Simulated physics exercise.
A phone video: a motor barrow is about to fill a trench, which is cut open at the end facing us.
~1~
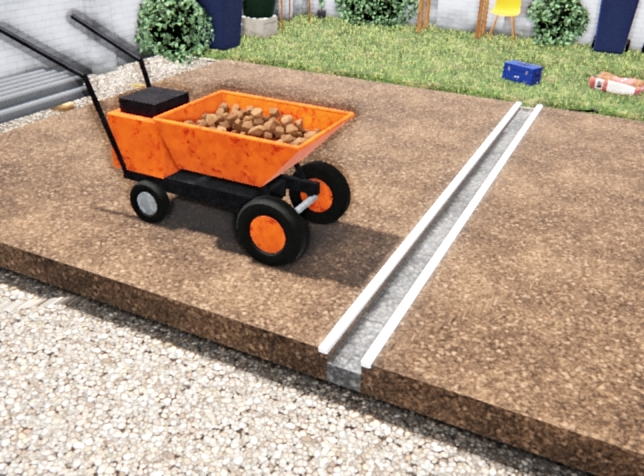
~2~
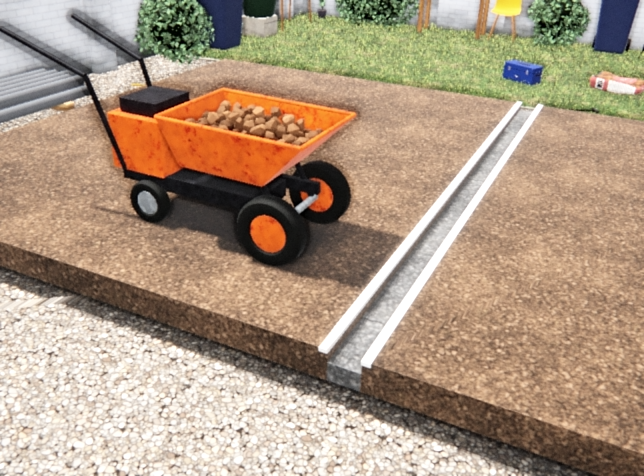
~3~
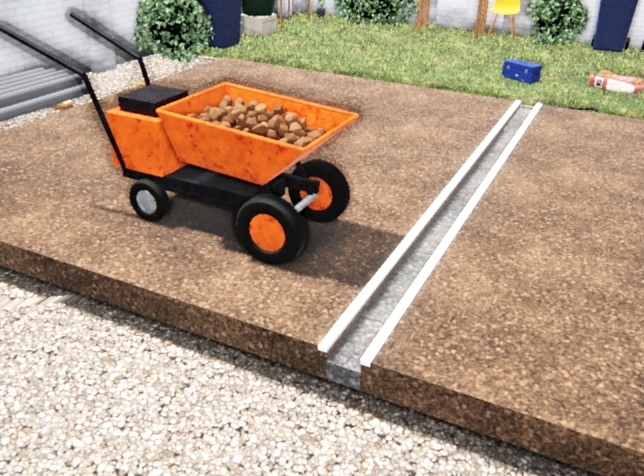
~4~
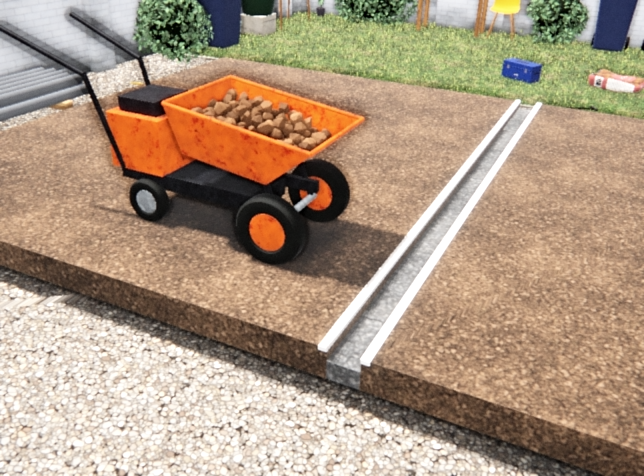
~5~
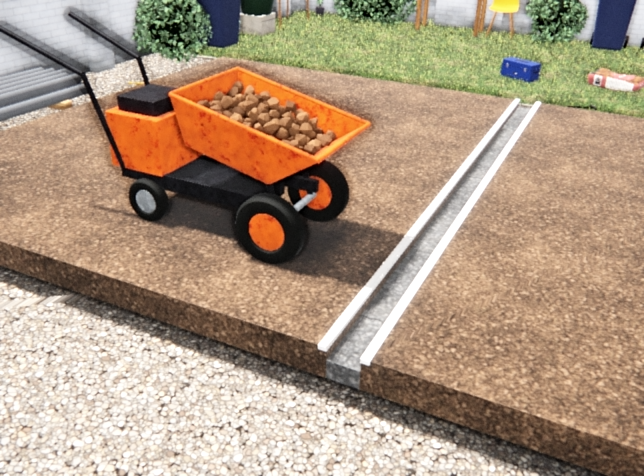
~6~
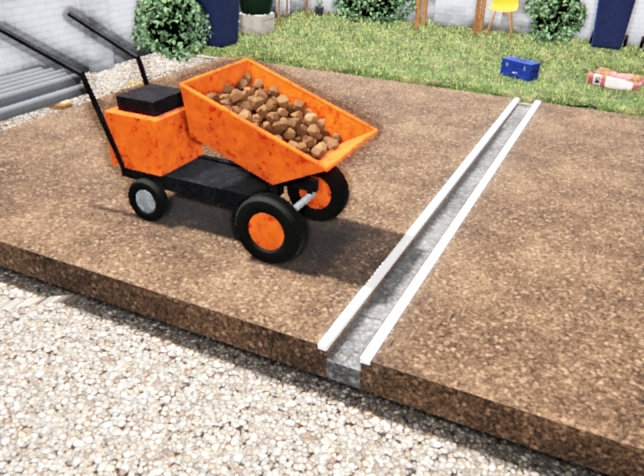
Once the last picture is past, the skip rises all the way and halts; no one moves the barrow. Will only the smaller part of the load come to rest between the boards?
The trench is going to take short of half of it.
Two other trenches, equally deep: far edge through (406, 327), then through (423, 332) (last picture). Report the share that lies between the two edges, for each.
In order: Some 50 per cent, then some 60 per cent.
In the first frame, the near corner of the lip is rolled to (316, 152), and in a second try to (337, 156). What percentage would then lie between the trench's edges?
30 and 10 percent, in that order.
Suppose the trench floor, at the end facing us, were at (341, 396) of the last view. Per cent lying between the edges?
It works out to some 60 percent.
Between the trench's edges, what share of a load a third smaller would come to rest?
50 in a hundred, roughly.
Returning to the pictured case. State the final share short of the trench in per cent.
Around 5 per cent.
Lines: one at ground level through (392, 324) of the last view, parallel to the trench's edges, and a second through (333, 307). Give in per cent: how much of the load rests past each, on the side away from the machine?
Close to 30 per cent, then close to 80 per cent.
Soon, skip tipped steeply; all in the skip.
A while on, skip tipped right over; about half in the skip; a stray few short of the trench; about a third in or heaped over the trench; a small part beyond it; a stray few falling.
Towards the end, skip tipped right over; about a quarter in the skip; a small part short of the trench; about a third in or heaped over the trench; about a third beyond it.
Finally, skip tipped right over; about a quarter in the skip; a small part short of the trench; about a third in or heaped over the trench; about a third beyond it.
